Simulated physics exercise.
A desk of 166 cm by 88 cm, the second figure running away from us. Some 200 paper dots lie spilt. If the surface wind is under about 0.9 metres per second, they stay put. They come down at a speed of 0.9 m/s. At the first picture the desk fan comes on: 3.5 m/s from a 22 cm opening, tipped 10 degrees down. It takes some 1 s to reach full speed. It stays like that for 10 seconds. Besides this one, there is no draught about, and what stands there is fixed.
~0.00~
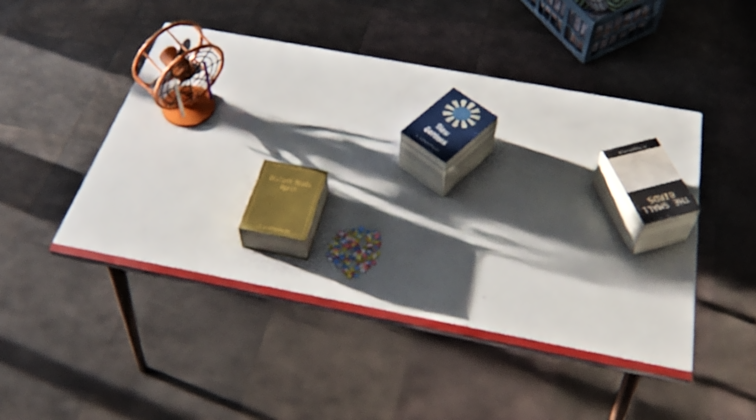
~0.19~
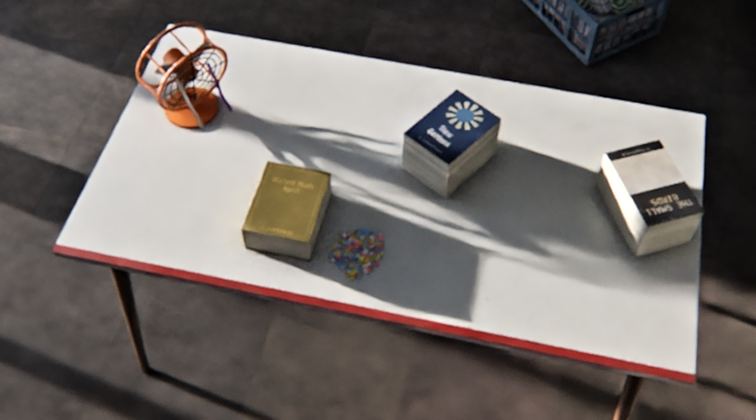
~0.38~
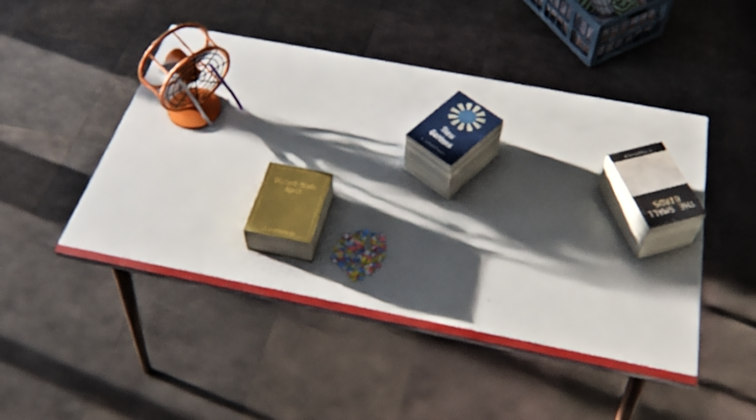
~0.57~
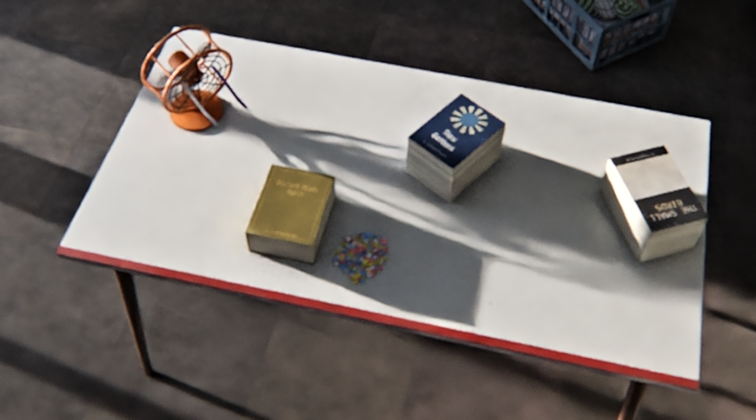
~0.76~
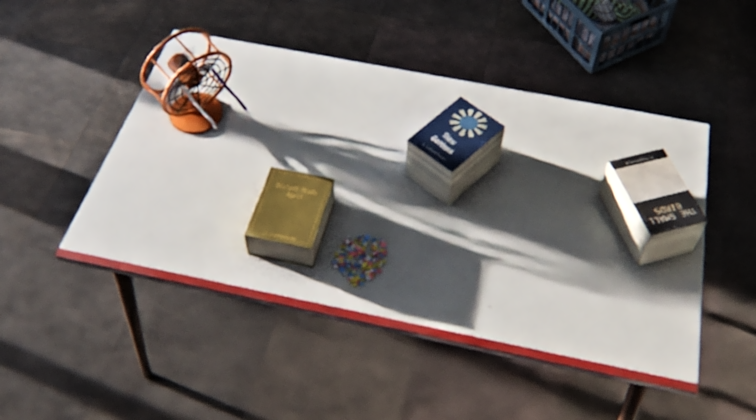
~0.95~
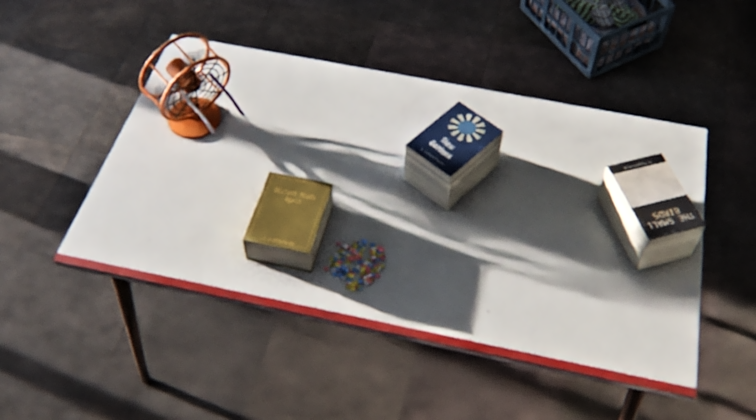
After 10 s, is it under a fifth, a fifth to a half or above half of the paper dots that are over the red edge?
It ends up within one fifth to one half.
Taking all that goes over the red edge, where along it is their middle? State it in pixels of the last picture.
Median crossing, approx. (622, 382).
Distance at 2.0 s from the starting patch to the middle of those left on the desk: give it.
I'd guess near 10 cm.
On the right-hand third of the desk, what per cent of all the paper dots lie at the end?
Near 4 per cent at the end.
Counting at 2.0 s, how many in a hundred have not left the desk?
I reckon some 100 %.
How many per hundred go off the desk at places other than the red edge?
Estimate: Near 60 %.
After 2.0 s, 0 % are over the red edge; the middle of those still in play is near (334, 234); 0 % have settled or left.
After 3.2 s, 9 % are over the red edge; the middle of those still in play is near (331, 216); 26 % have settled or left.
After 5.5 s, 23 % are over the red edge; the middle of those still in play is near (334, 211); 71 % have settled or left.
After 10.0 s, at the end, 32 % are over the red edge.
